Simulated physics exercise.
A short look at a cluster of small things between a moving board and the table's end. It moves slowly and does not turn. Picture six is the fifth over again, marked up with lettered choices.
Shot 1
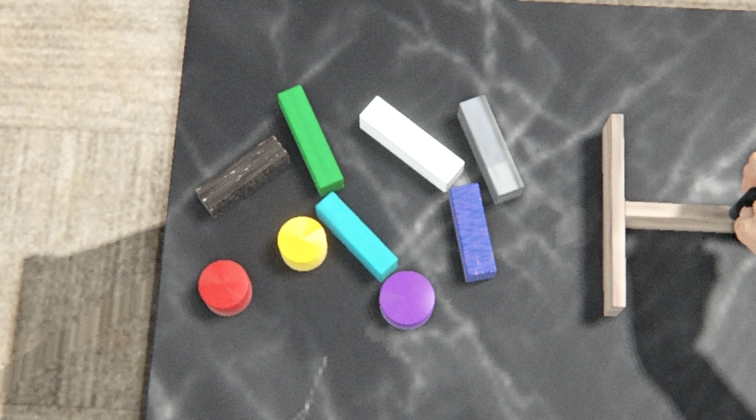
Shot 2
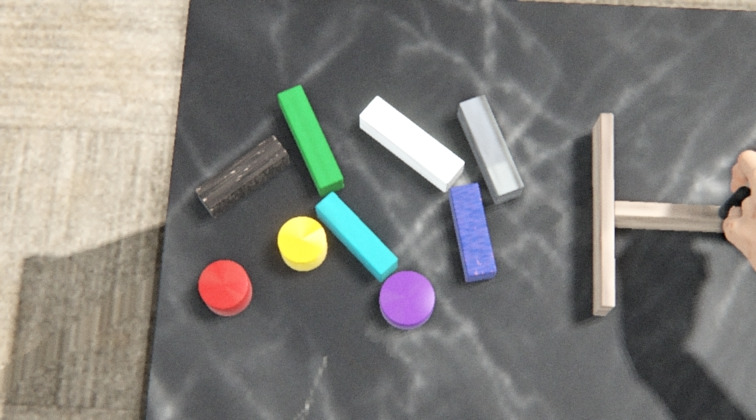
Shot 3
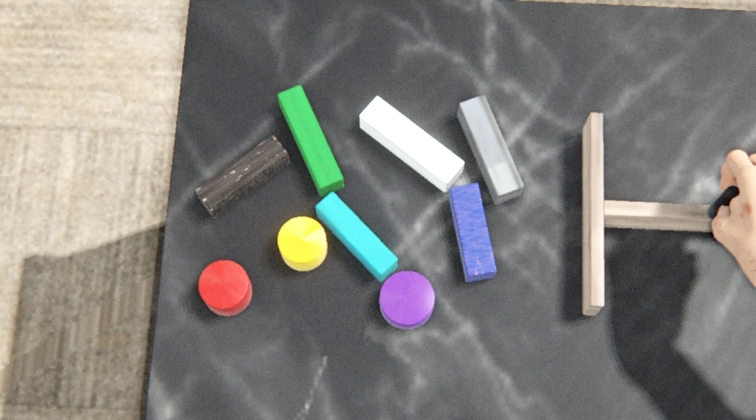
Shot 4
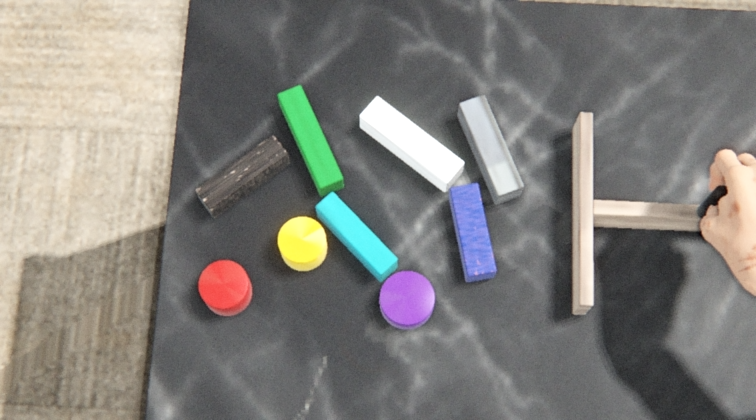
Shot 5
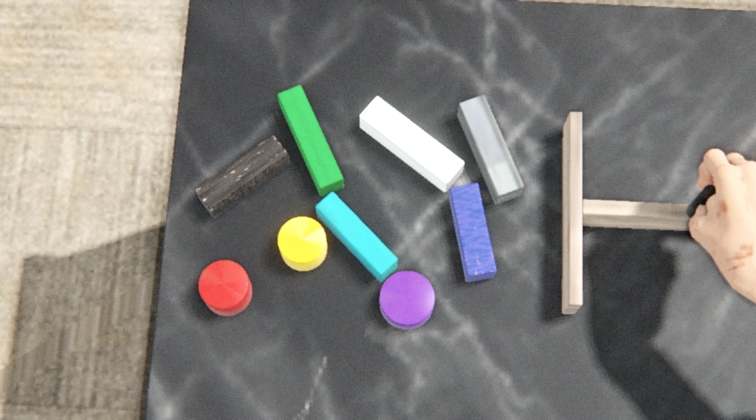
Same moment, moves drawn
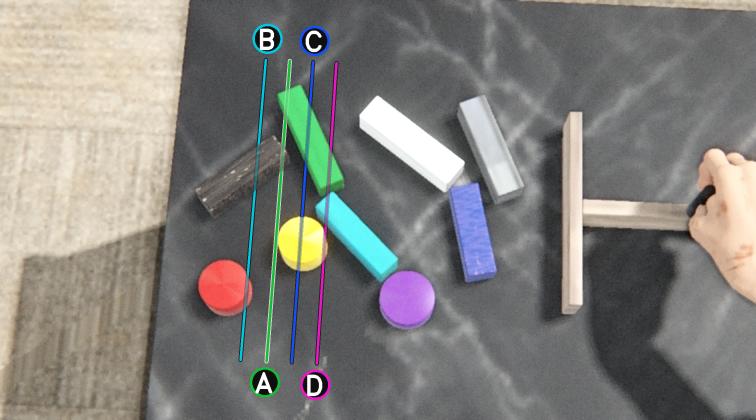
On a dark marbled tabletop, a hand at the right slowly slides a T-shaped wooden board a short way left toward a cluster of colourful bars and round pieces, which all stay still.
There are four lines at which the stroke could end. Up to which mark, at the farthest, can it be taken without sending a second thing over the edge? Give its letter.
Stop at B.
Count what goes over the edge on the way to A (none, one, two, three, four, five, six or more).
By then, none.
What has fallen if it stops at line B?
The black bar.
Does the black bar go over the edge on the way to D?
No.
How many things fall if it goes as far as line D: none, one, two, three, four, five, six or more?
The count is none.
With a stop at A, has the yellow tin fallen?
By then, no.
On the marked copy, A at (279, 205); B at (254, 204); C at (303, 206); D at (327, 208).
Taking B. A third of the way, board (460, 200); white stick (382, 137); grey stick (440, 147).
Two thirds of the way, board (343, 195); black bar (224, 175); red tin (221, 292).
When it is over, board (255, 191); black bar over the edge; yellow tin (166, 265); one fallen.
As for the rest, A is within the limit but short; C is within the limit but short; D is within the limit but short.
